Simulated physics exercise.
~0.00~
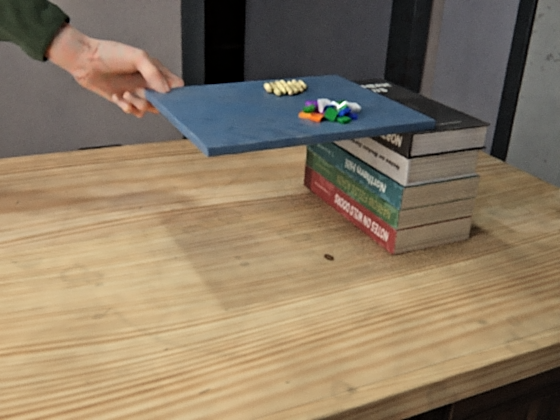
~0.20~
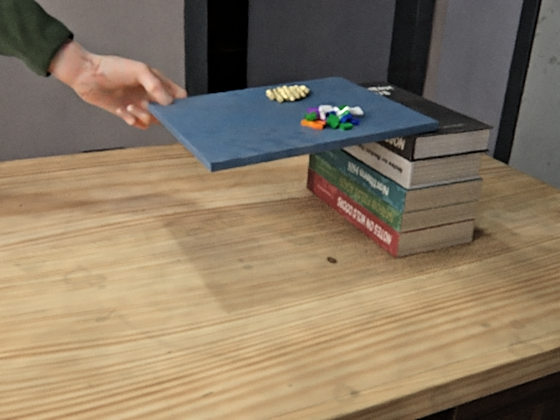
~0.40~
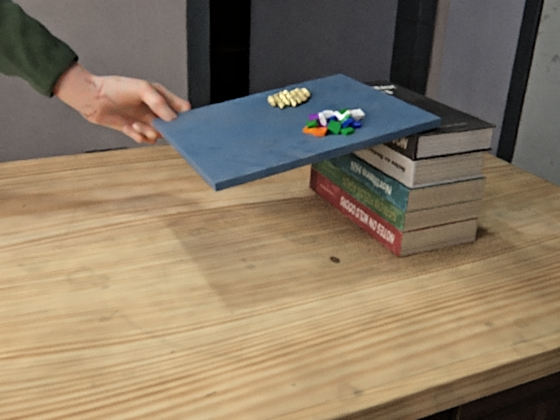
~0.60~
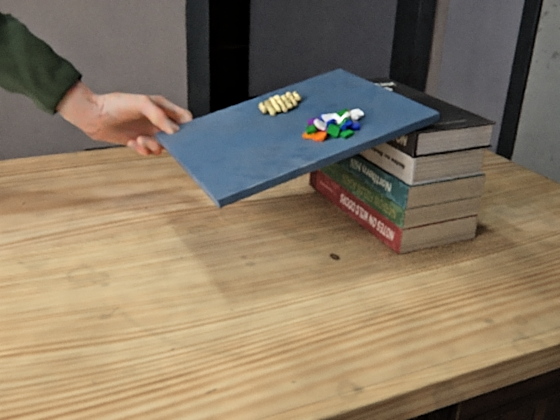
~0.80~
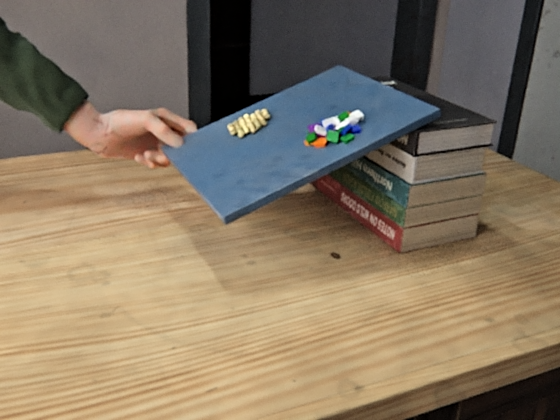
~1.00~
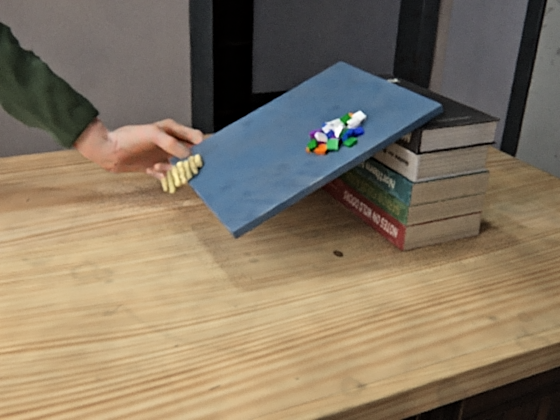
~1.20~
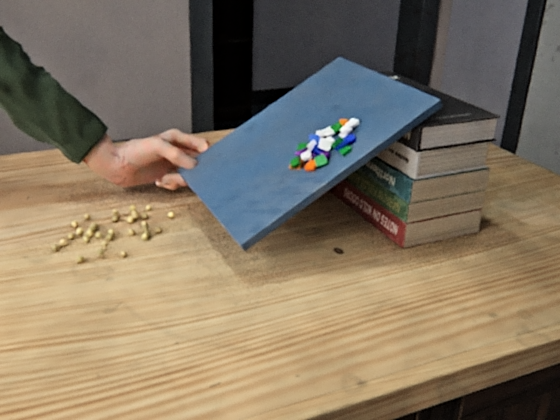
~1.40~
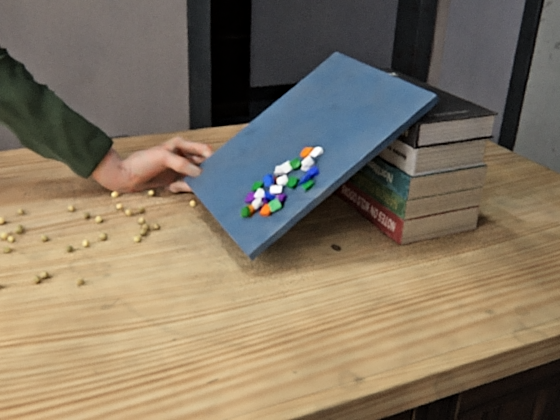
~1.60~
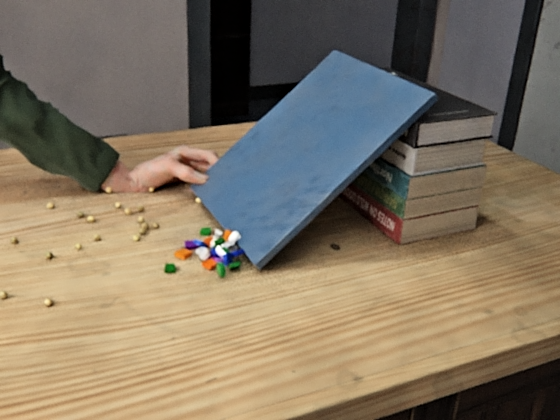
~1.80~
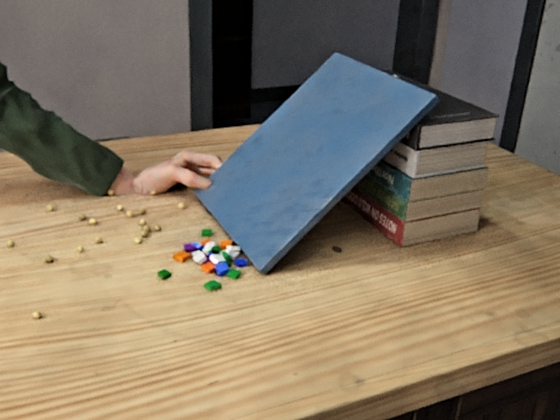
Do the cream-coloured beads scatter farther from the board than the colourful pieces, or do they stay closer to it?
The cream-coloured beads scatter farther, spreading out to the left, while most of the colourful pieces stop near the foot of the board.
